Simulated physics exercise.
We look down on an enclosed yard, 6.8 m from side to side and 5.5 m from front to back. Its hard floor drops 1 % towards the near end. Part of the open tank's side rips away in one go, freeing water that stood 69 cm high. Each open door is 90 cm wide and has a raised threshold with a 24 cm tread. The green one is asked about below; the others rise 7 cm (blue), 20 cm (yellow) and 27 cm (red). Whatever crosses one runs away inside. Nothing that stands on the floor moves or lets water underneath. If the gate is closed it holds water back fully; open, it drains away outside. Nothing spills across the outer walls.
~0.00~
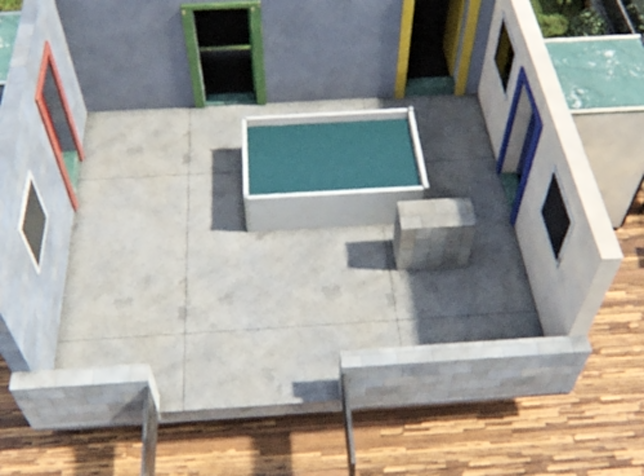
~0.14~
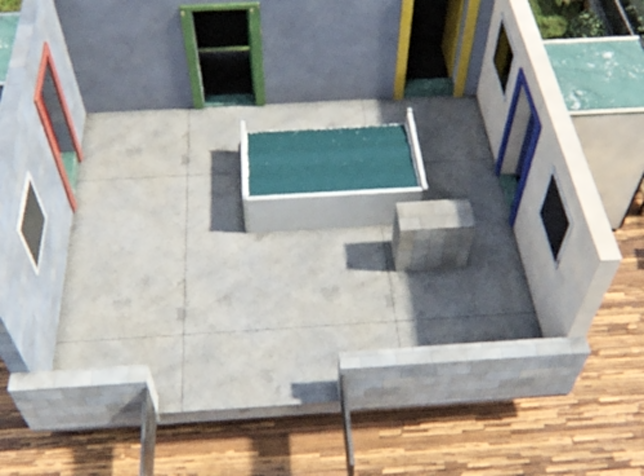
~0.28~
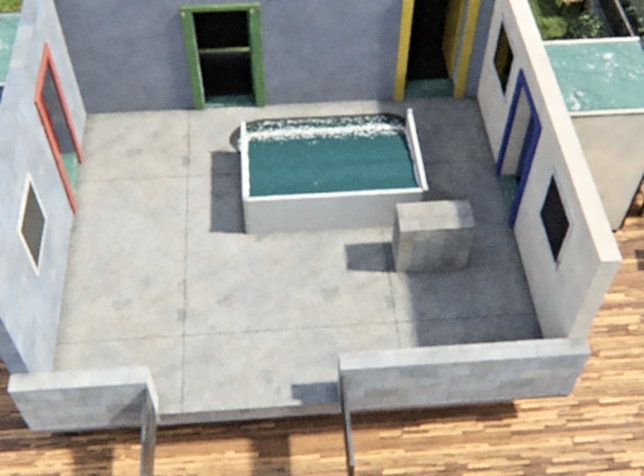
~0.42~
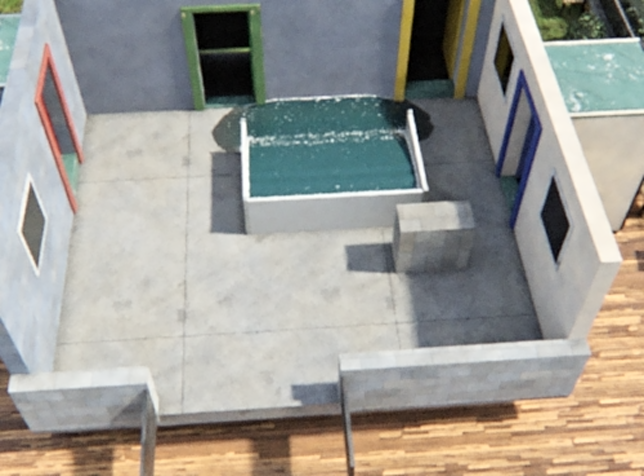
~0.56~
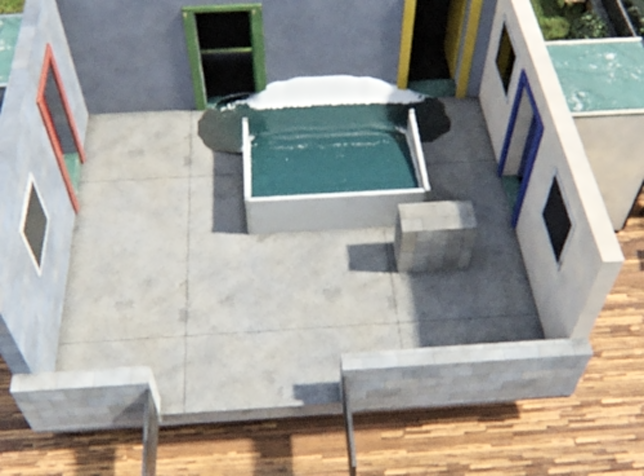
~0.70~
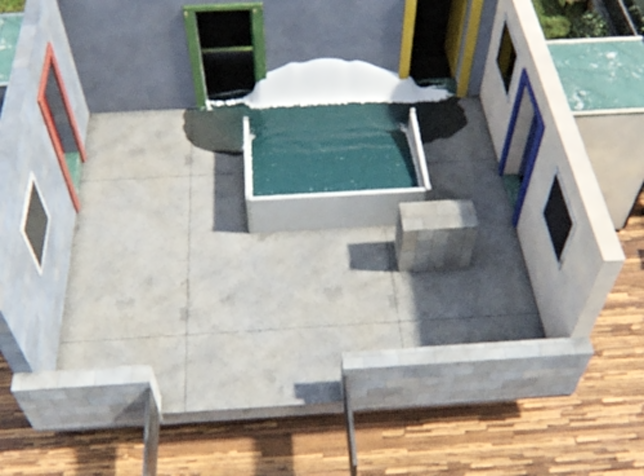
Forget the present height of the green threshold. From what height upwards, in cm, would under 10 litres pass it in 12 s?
About 32 cm.
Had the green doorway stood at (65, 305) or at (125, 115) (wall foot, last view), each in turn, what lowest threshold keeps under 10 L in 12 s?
Roughly 8.0 and 18 cm.
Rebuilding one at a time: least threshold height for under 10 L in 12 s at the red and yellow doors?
Roughly 15 cm at red and 24 cm at yellow.
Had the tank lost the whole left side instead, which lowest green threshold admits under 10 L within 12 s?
Then roughly 8.0 cm.
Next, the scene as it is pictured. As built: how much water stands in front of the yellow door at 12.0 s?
Some 5.5 cm.
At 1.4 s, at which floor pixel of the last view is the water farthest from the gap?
Around (111, 116).
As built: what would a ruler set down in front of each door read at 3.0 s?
In cm: Blue 10, yellow 23, red 19, green 14.
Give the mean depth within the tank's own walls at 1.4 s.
Some 29 cm.
After 1.4 s water covers 15 % of the floor, deepest (50 cm) near (321, 113); 24 cm at the green door, 87 litres in over its 5 cm threshold.
After 3.0 s water covers 45 % of the floor, deepest (28 cm) near (98, 132); 14 cm at the green door, 218 litres in over its 5 cm threshold.
After 12.0 s water covers 95 % of the floor, deepest (10 cm) near (72, 252); 5 cm at the green door, 295 litres in over its 5 cm threshold.
At the green door as built, the water arrived by 0.6 s and peaked near 25 cm at 1.2 s.
Run again over the same 12 s with other heights there, 17 litres in over 29 cm, 1 litre over 39 cm. The limit of 10 litres is kept from about 32 cm up.
